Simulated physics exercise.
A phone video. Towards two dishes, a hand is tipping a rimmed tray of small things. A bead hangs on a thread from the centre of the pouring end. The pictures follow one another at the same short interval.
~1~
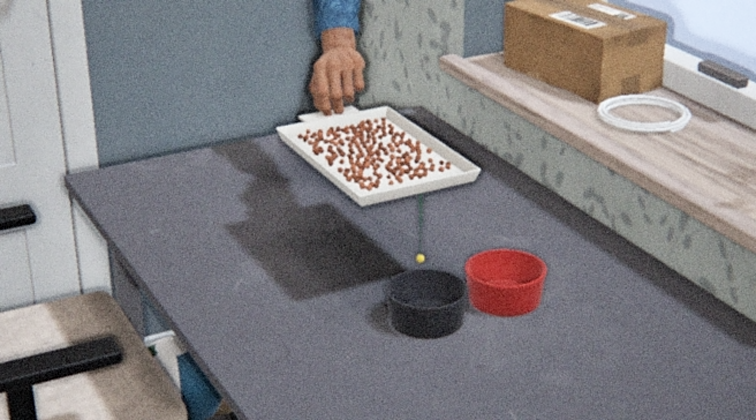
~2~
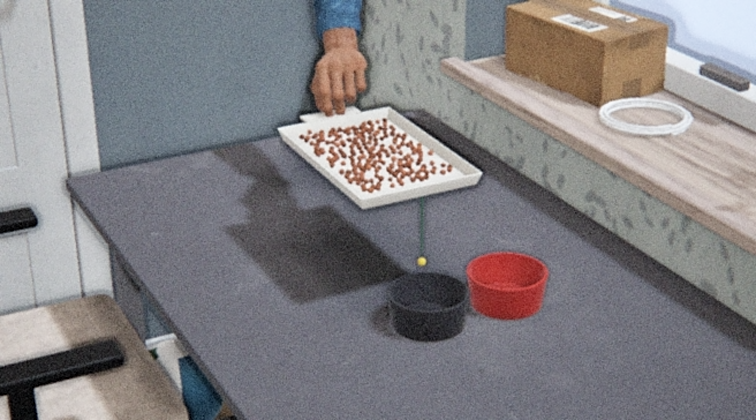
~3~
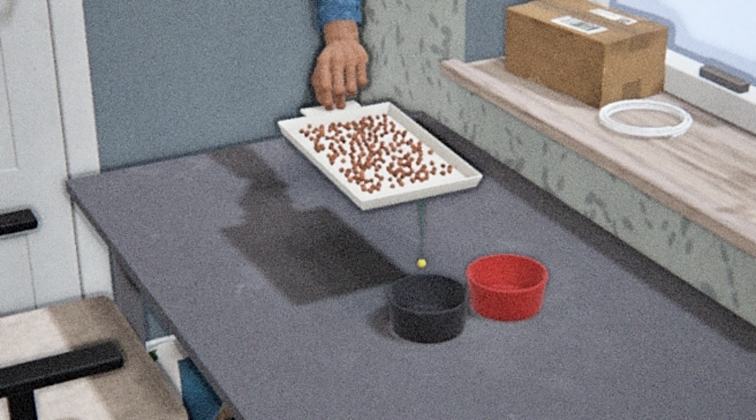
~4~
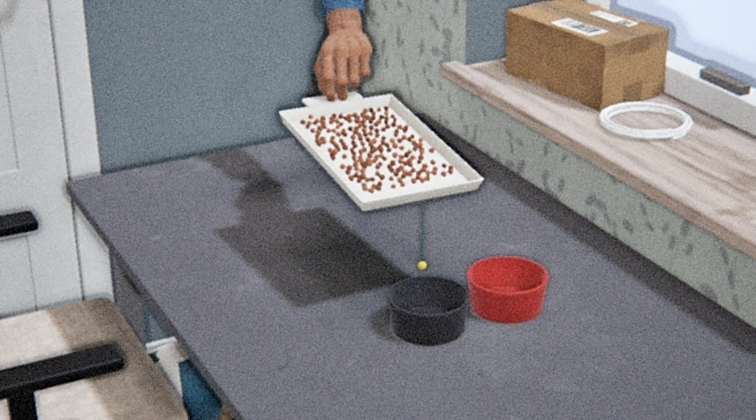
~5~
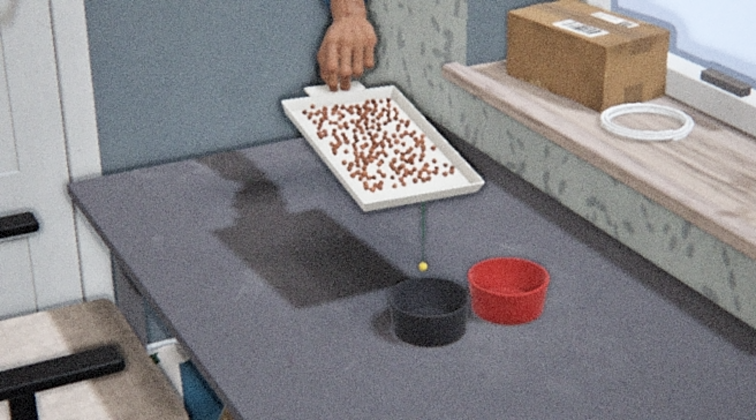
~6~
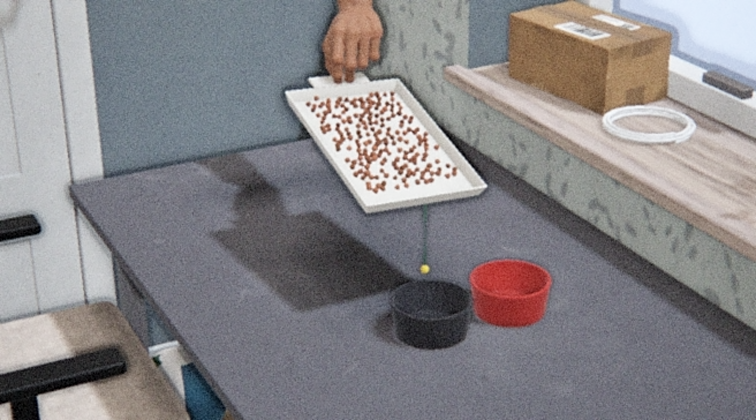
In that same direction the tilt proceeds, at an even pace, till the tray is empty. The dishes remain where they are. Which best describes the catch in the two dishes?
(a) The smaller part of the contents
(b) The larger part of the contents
The larger part of the contents.
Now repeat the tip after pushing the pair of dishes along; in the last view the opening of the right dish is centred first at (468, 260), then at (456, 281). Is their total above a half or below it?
A minority, then a majority.
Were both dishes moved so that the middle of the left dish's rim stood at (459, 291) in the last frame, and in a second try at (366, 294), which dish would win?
At place one the left of the pair; at place two the right of the pair.
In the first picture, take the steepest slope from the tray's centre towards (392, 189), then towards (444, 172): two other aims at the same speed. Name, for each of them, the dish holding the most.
The first try favours the left of the two, the second the right of the two.
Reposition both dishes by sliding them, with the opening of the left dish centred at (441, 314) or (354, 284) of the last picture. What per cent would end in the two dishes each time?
Trial 1 about 40 %, trial 2 about 0 %.
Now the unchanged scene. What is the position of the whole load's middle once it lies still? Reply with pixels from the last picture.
Near (490, 311).
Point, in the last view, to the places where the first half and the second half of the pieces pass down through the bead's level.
The leading part at (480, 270), the rest of it at (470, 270).
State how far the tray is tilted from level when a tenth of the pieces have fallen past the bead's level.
Approx. reading: About 65°.
Soon, tray tipped steeply; most on the tray; a stray few in the left dish; a stray few in the right dish; a small part in the air.
A while on, tray tipped past a quarter turn; about half on the tray; a small part in the left dish; about a quarter in the right dish; a small part outside both; a small part in the air.
Towards the end, tray tipped past a quarter turn; about a third in the left dish; about half in the right dish; about a quarter outside both.
Finally, tray tipped past a quarter turn; about a third in the left dish; about half in the right dish; about a quarter outside both.
